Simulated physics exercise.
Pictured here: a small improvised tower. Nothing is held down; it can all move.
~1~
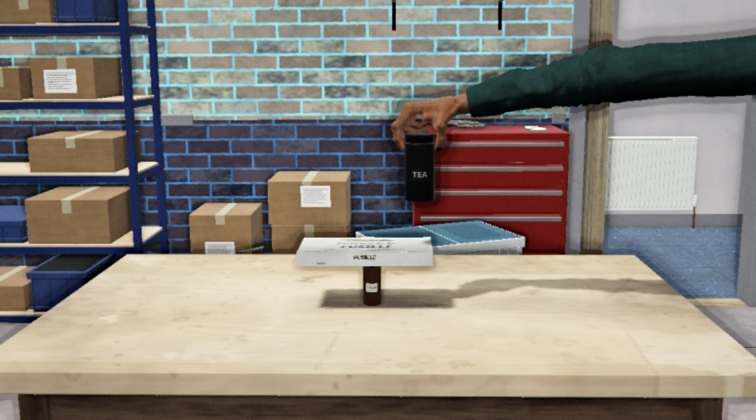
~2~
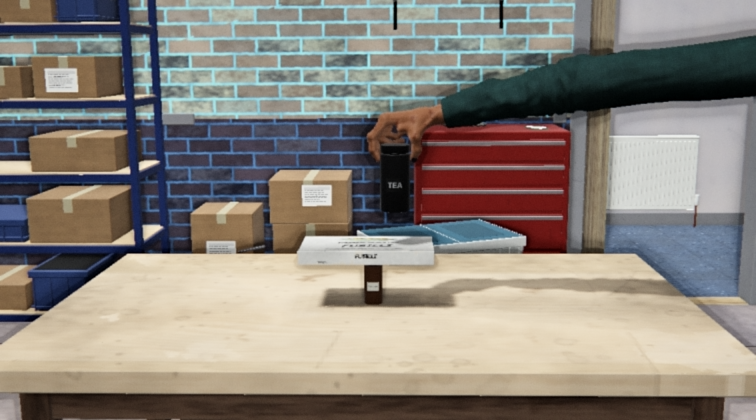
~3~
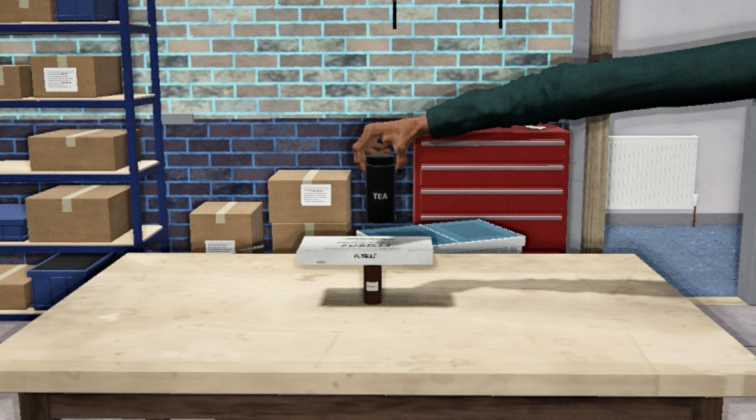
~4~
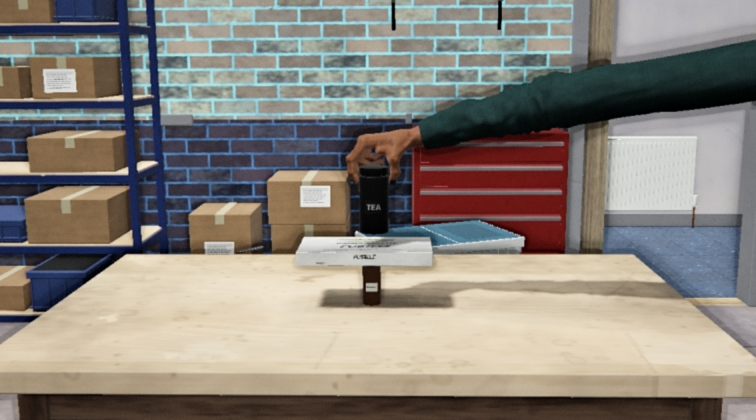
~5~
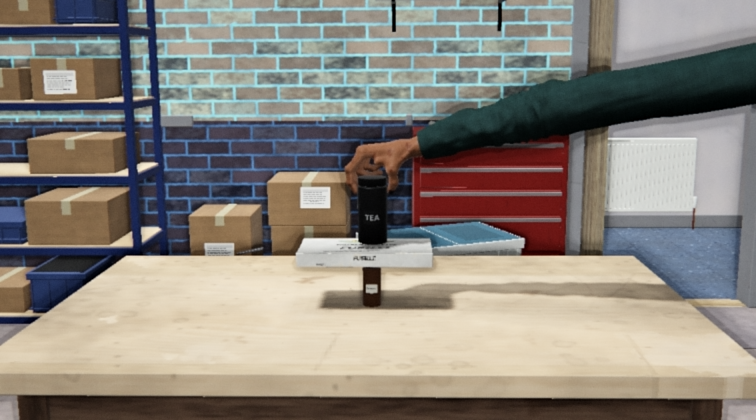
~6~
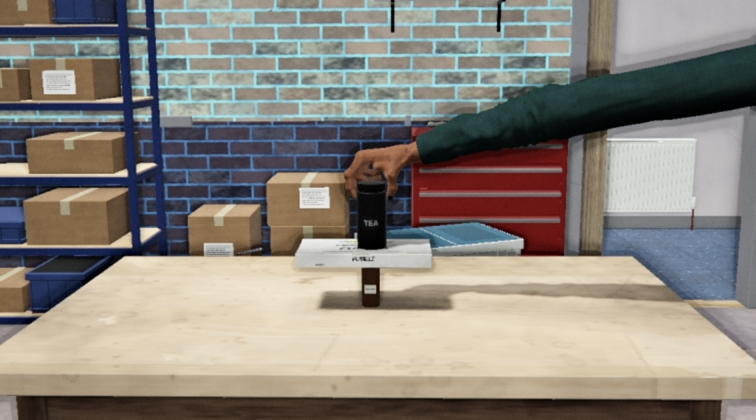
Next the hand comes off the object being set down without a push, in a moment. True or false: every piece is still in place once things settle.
True.
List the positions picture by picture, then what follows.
On its way; black jar (420, 167); white packet (366, 251), in the first frame.
On its way; black jar (395, 177); white packet (367, 250), in the second frame.
On its way; black jar (381, 188); white packet (366, 250), in the third frame.
On its way; black jar (374, 199); white packet (366, 251), in the fourth frame.
On its way; black jar (372, 209); white packet (366, 253), in the fifth frame.
Set down, still held; black jar (372, 215); white packet (365, 253), in the sixth frame.
Then, 0.20 s on from there, no change.
Then, 0.50 s on from there, black jar resting near (372, 215).
In the end, all 3 unmoved. At the end, from the last picture's camera, black jar near (372, 215). The stack holds.
